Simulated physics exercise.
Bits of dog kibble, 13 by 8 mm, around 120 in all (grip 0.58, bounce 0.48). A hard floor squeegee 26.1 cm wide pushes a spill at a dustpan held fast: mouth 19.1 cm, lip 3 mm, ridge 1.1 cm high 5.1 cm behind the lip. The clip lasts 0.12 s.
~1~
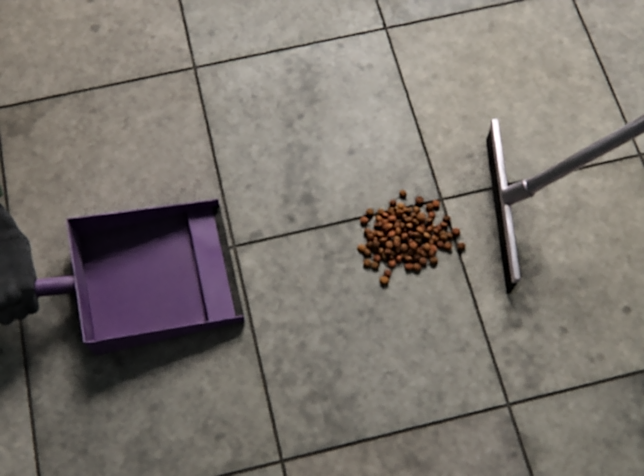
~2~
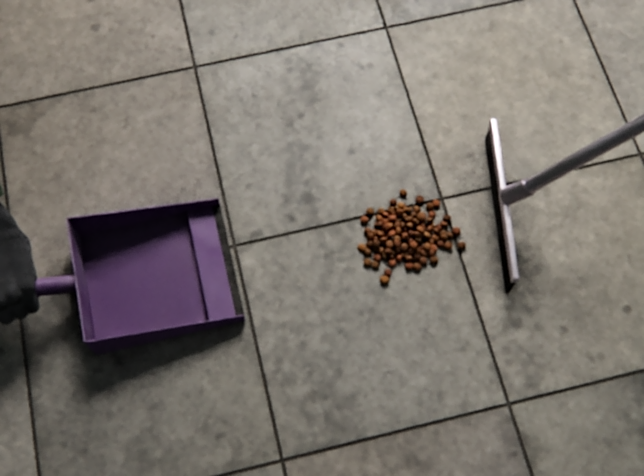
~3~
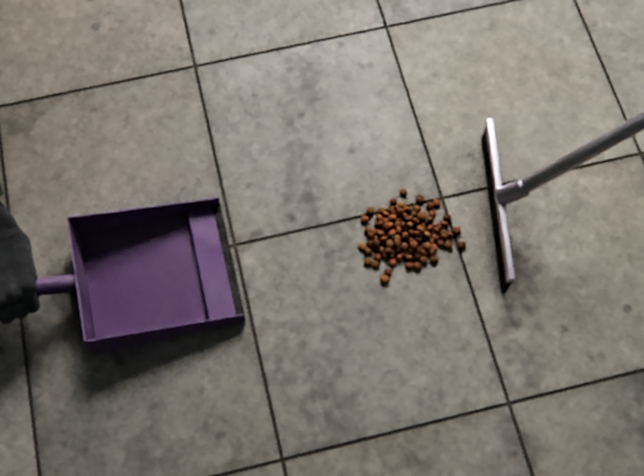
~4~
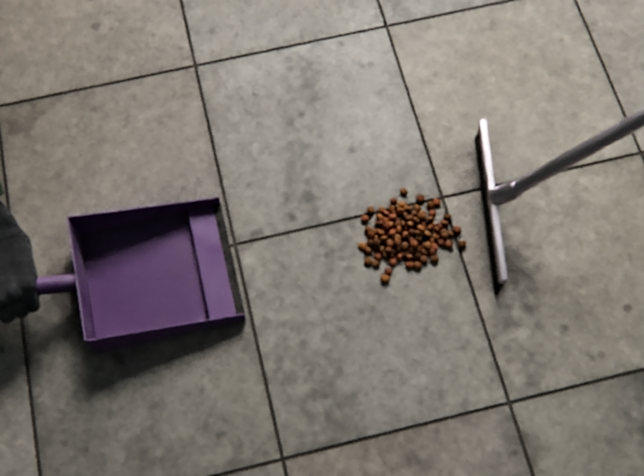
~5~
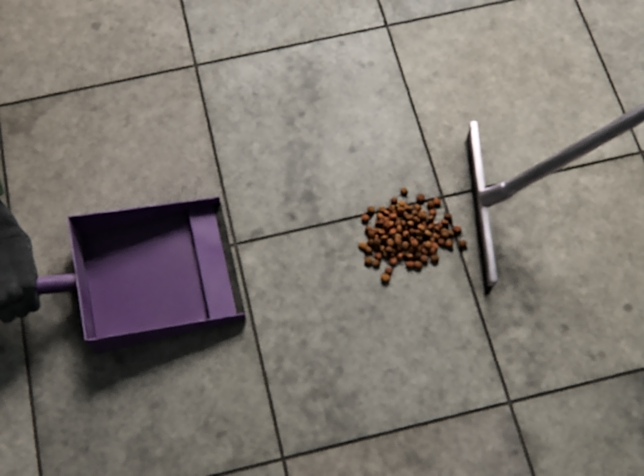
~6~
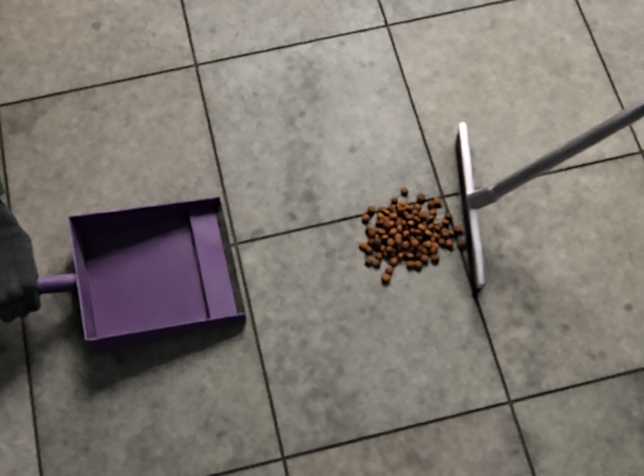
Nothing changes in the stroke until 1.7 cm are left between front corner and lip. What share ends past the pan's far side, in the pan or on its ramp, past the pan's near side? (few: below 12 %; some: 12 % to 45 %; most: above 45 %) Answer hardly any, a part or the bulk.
Past the pan's far side: Hardly any; in the pan or on its ramp: A part; past the pan's near side: Hardly any.
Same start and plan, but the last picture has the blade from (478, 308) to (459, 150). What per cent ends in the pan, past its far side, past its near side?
Pan 5, far 0, near 30.
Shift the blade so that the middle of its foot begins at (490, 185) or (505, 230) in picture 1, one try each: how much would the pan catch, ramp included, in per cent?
About 30 and 15 per cent.
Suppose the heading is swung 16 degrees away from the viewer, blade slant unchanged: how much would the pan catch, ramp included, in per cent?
In that case some 30 per cent.
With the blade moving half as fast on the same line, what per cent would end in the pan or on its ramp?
Then about 10 per cent.
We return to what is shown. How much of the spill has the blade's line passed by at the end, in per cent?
About 0 per cent.
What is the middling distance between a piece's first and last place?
Roughly 26 cm.
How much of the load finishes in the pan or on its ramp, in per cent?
About 25 per cent.
Then, 0.21 s after the last picture, middle of the blade 20 cm from the lip; 0 % over the lip, far side 0 %, near side 0 %.
Then, 0.35 s after the last picture, middle of the blade 9 cm from the lip; 0 % over the lip, far side 5 %, near side 0 %.
Then, 0.62 s after the last picture, middle of the blade 4 cm from the lip; 25 % over the lip, far side 5 %, near side 5 %.
In the end, far side 5 %, pan 25 %, near side 5 %, in front of the lip or behind the blade 65 %.
